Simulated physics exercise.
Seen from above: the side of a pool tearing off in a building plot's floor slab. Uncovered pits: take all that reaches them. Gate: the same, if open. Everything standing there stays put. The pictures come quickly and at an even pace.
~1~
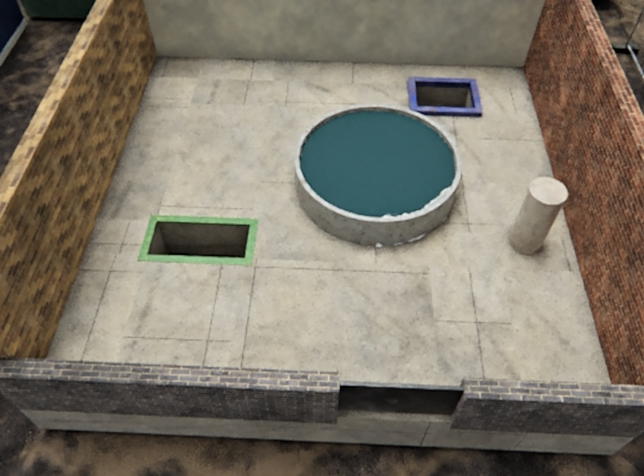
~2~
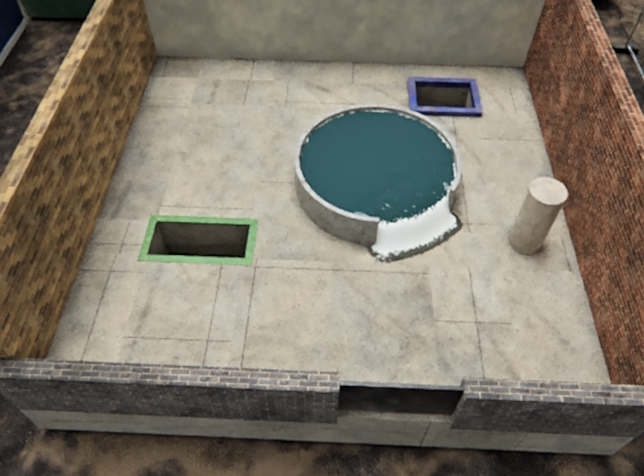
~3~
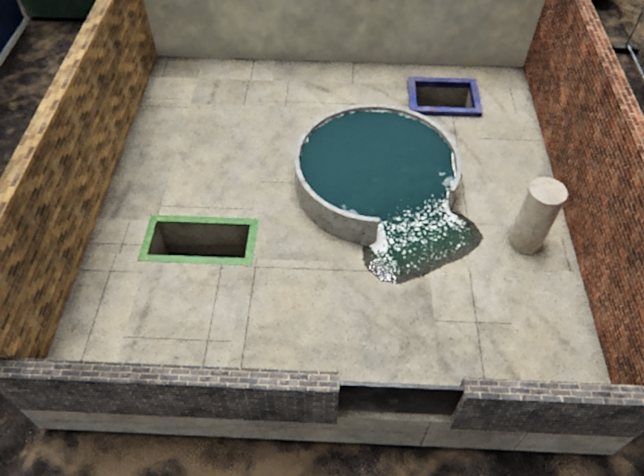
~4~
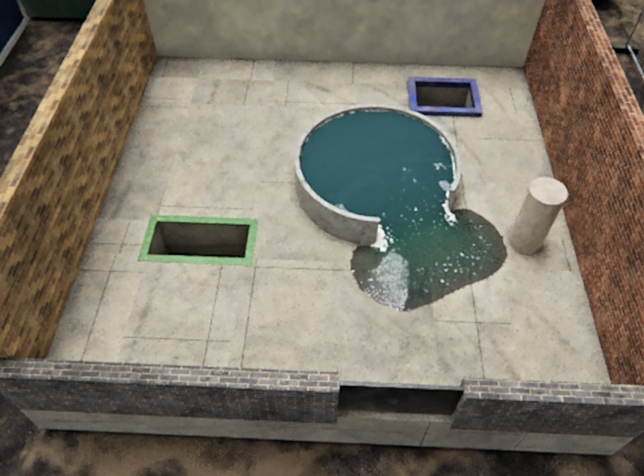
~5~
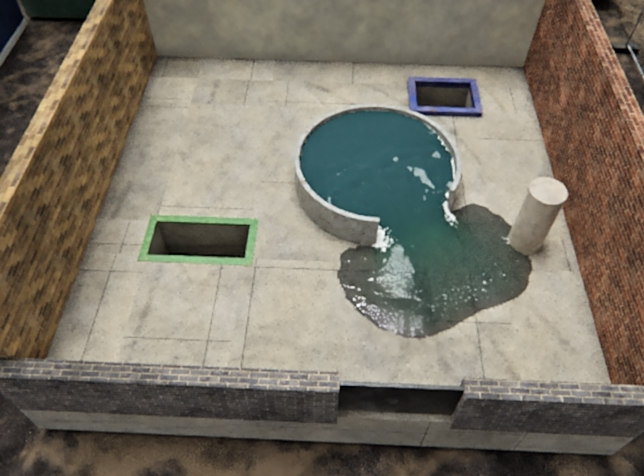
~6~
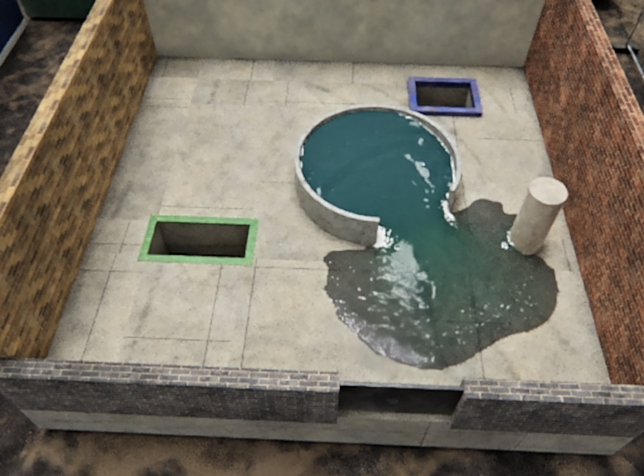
Water in a round pool broke out through the lower right side of its wall, then spread across the walled concrete floor in a widening dark puddle, reaching around the base of a short pillar.
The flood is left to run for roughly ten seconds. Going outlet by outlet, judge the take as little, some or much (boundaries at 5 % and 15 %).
My judgement: The gate ends up with little, the green pit ends up with some, the blue pit ends up with little.
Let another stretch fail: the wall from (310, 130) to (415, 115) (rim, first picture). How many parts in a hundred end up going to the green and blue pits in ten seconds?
The green pit takes 14 per cent and the blue pit 2 per cent.
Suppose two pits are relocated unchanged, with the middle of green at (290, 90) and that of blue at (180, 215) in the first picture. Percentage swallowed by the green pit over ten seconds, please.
Share for green: 0 in a hundred.
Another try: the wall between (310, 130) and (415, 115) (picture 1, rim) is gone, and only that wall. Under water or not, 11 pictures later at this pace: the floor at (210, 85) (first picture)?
Result - sodden.
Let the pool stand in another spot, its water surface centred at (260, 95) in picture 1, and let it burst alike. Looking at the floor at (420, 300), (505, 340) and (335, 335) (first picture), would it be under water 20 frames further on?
Okay, first one got wet, second one got wet, last one got wet.
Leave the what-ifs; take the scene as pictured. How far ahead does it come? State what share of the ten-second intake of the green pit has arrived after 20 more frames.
Share by then: 0 in a hundred.
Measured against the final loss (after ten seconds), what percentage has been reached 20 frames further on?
I'd put it near 0 in a hundred.
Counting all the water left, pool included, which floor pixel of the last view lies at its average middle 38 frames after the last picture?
Somewhere near (403, 264).
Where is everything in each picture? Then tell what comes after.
The first picture shows still water in the round tank at (377, 161).
In the second picture, the front is at (374, 251), out from the gap at (417, 228).
In the third picture, water pours out at (417, 229) and has run to (383, 275).
In the fourth picture, the front is at (401, 305), out from the gap at (417, 230).
In the fifth picture, water pours out at (417, 230) and has run to (518, 284).
In the sixth picture, the front is at (541, 314), out from the gap at (417, 230).
A moment on, water covers 20 % of the floor; the gate 0 %, the green pit 0 %, the blue pit 0 %.
Next, water covers 20 % of the floor; the gate 0 %, the green pit 0 %, the blue pit 0 %.
Then, water covers 30 % of the floor; the gate 0 %, the green pit 0 %, the blue pit 0 %.
Later, water covers 55 % of the floor; the gate 0 %, the green pit 1 %, the blue pit 0 %.
In the end, water covers 80 % of the floor; the gate 0 %, the green pit 8 %, the blue pit 0 %.
